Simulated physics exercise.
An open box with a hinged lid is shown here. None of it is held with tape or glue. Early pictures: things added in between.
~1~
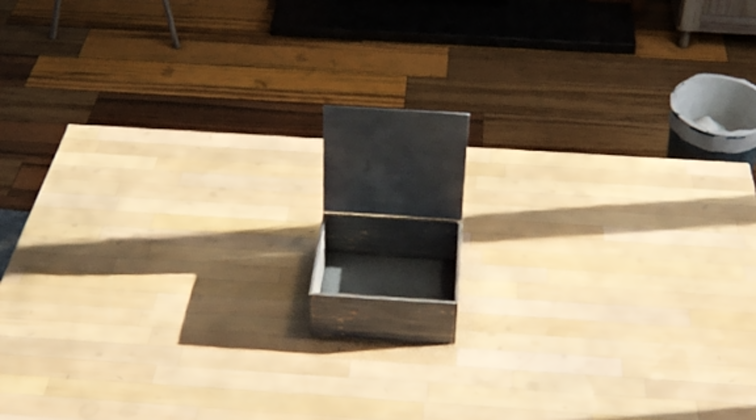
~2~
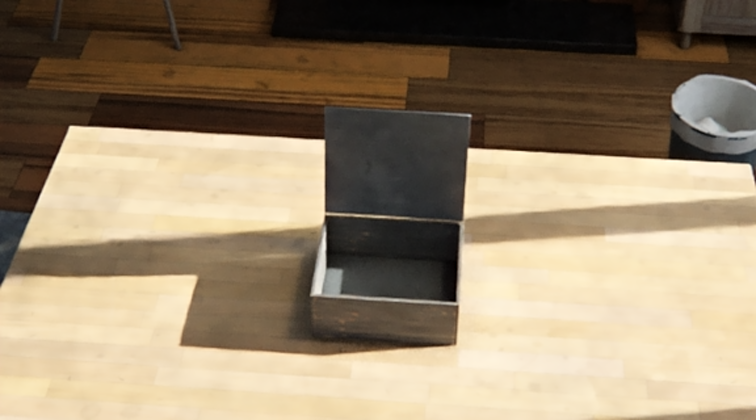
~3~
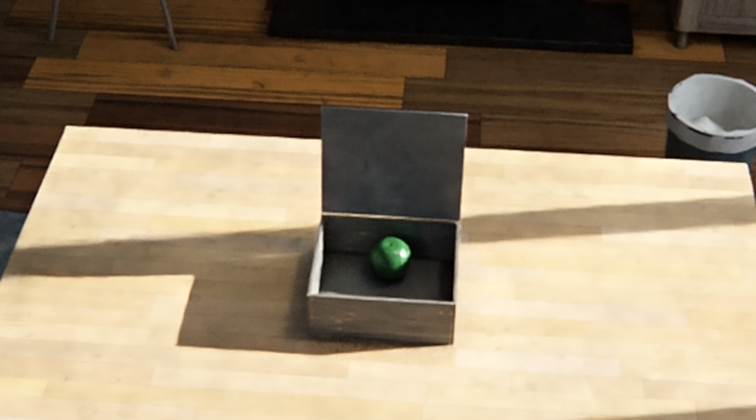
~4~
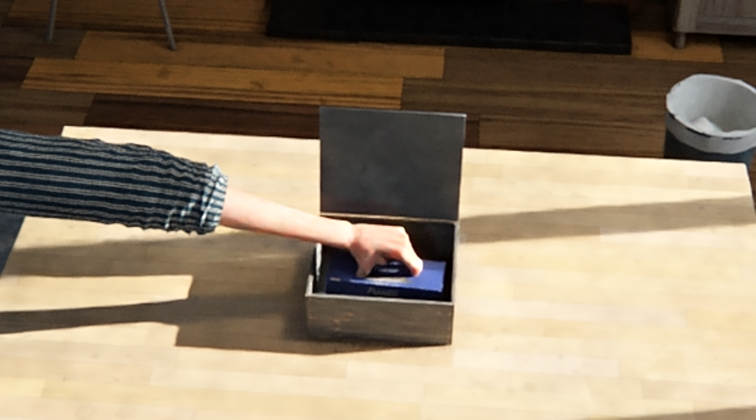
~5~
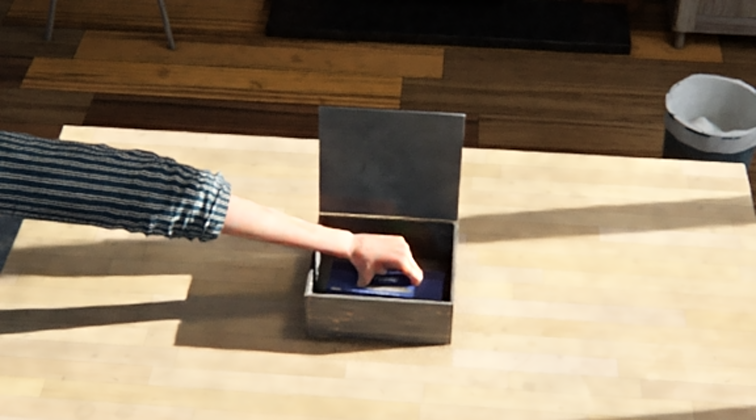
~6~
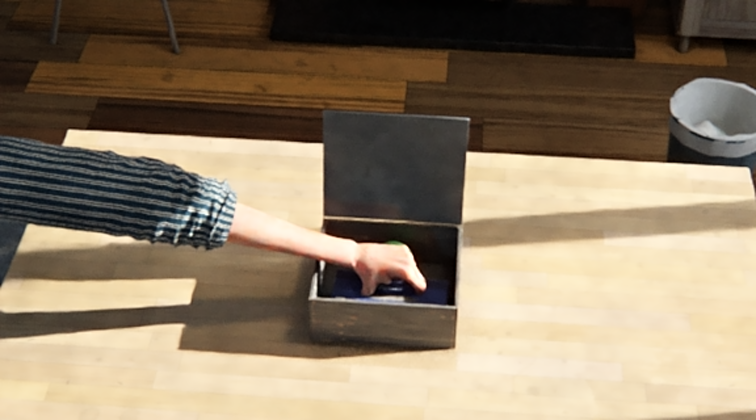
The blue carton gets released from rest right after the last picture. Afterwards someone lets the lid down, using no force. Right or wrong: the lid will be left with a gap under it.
Wrong, it closes.
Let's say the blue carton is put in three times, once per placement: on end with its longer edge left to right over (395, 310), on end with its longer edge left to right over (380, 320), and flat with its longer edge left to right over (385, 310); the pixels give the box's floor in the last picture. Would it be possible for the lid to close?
With the first placement the lid remains open; with the second, it remains open; with the third, it ends up closed.
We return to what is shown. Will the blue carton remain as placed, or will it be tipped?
It keeps its pose.
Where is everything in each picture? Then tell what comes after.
In the first frame, the last thing is not in view yet.
In the second frame, the last thing is not in view yet.
In the third frame, the last thing is not in view yet; green apple (390, 258).
The fourth frame shows still above its spot; blue carton (386, 281).
The fifth frame shows still above its spot; blue carton (386, 290).
The sixth frame shows put in, still held.
Then, 1.20 s after the last picture, lid starting down.
Then, 1.60 s after the last picture, lid 59° above the rim.
Then, 1.80 s after the last picture, lid 32° above the rim.
Then, 2.00 s after the last picture, lid shut.
At rest, lid shut; both in place. Seen from the same camera at the end, blue carton near (390, 300).
